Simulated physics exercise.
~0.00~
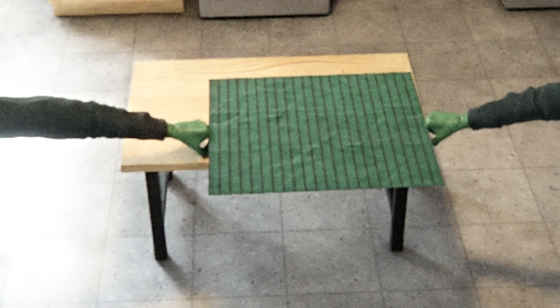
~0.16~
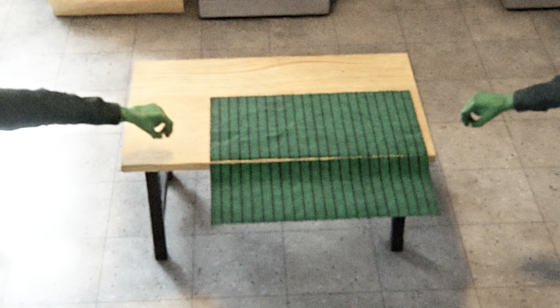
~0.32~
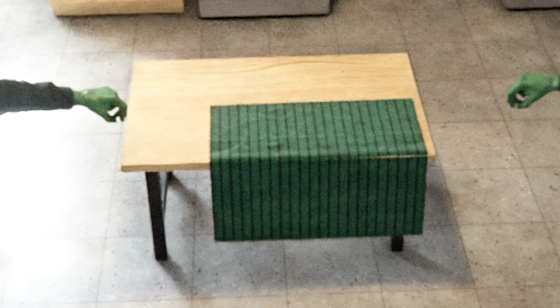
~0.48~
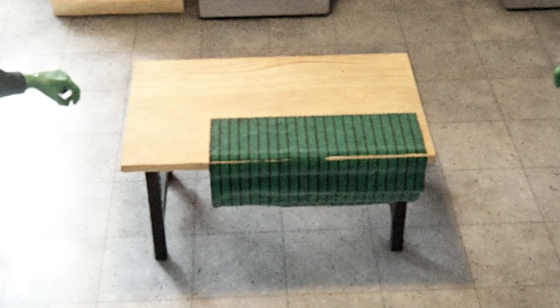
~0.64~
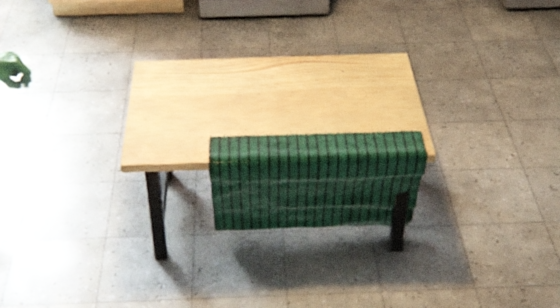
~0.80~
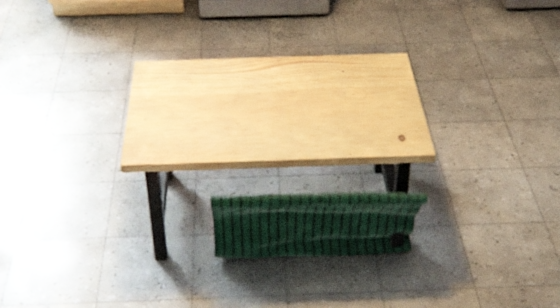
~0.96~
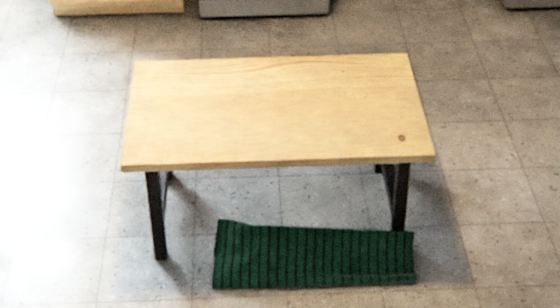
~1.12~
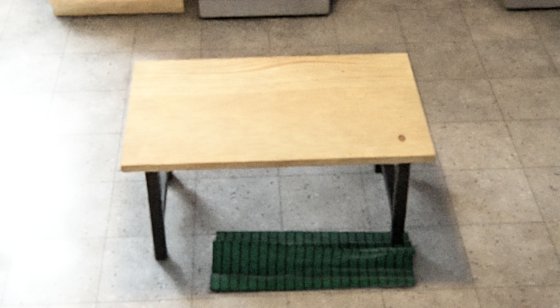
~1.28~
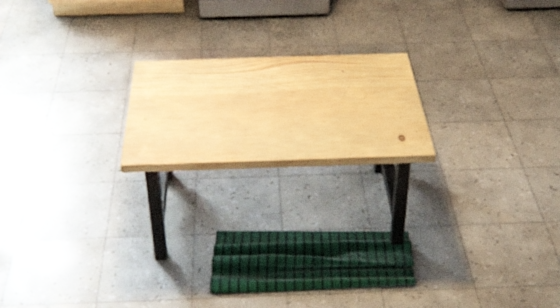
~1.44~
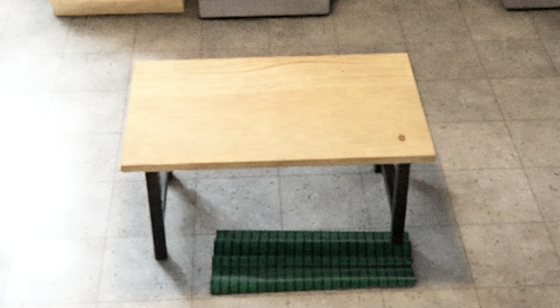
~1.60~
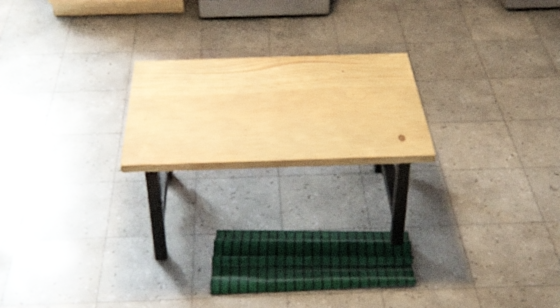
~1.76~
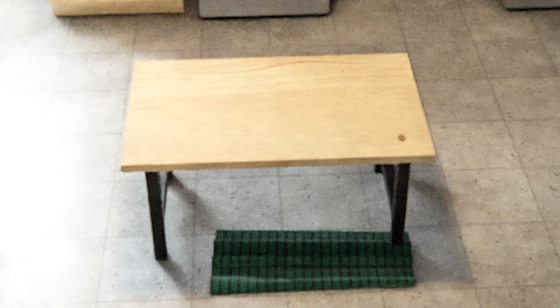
Green striped cloth released by two gloved hands over a wooden table's front edge, sliding off and settling crumpled on the floor.
